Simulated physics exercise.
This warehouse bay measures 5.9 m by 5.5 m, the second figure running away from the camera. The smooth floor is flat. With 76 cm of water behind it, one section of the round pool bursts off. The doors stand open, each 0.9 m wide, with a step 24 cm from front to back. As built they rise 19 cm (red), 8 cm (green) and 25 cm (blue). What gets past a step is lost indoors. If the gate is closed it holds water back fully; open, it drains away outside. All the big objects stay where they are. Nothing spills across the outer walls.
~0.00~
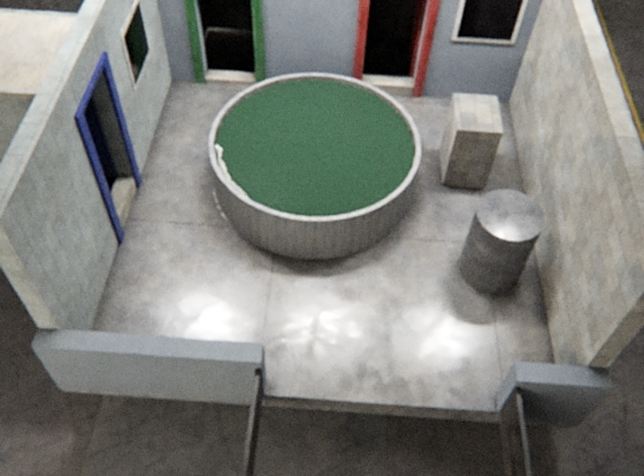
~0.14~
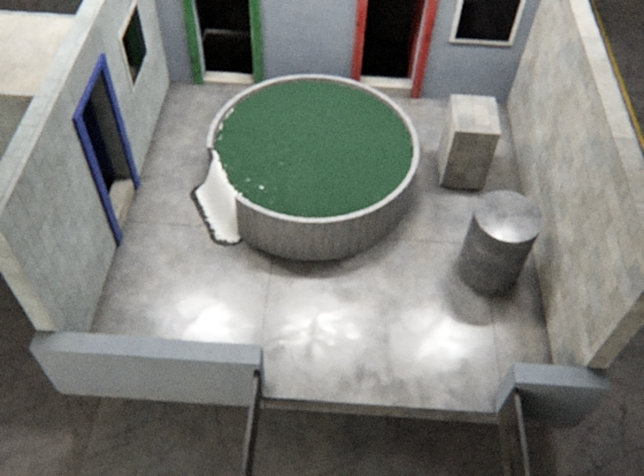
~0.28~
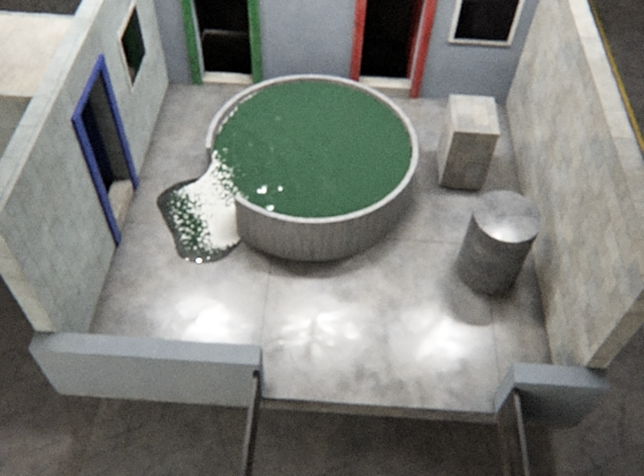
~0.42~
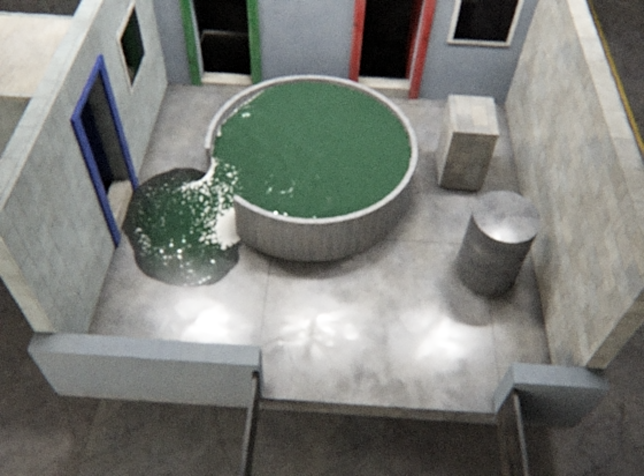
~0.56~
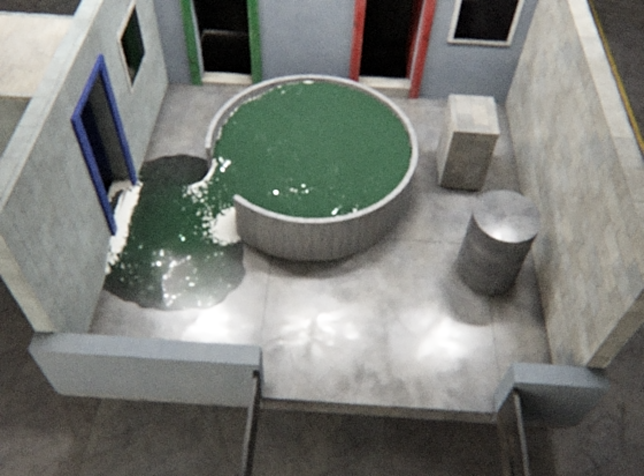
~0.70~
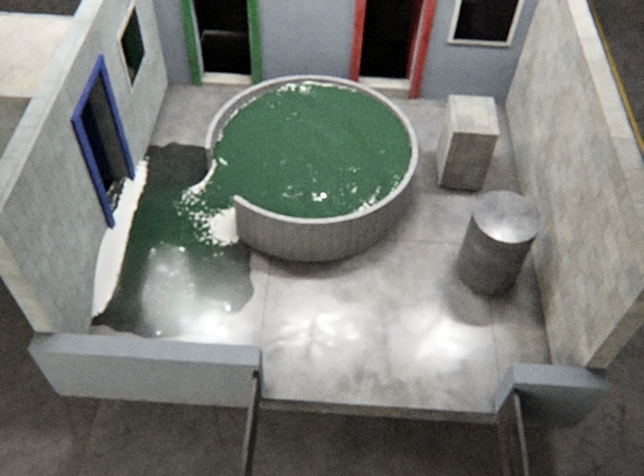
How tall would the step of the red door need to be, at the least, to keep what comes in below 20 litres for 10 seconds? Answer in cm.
About 12 cm.
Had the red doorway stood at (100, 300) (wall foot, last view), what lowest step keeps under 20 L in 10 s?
About 33 cm.
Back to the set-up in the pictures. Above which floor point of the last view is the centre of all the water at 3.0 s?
Around (269, 214).
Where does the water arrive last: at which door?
The red one.
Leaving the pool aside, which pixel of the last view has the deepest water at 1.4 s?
Around (83, 354).
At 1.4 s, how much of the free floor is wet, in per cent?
Some 25 per cent of it.
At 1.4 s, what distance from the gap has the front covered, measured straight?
About 3.0 m.
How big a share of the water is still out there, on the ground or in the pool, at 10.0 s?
Some 80 per cent remains.
After 1.4 s water covers 25 % of the floor, deepest (60 cm) near (83, 354); it has not reached the red door.
After 3.0 s water covers 70 % of the floor, deepest (46 cm) near (83, 354); it has not reached the red door.
After 10.0 s water covers 100 % of the floor, deepest (20 cm) near (363, 126); 19 cm at the red door, 0 litres in over its 19 cm step.
At the red door as built, the water arrived by 3.6 s and peaked near 19 cm at 8.6 s.
Run again over the same 10 s with other heights there, 31 litres in over 10.5 cm, 8 litres over 14.5 cm. The limit of 20 litres is kept from about 12 cm up.
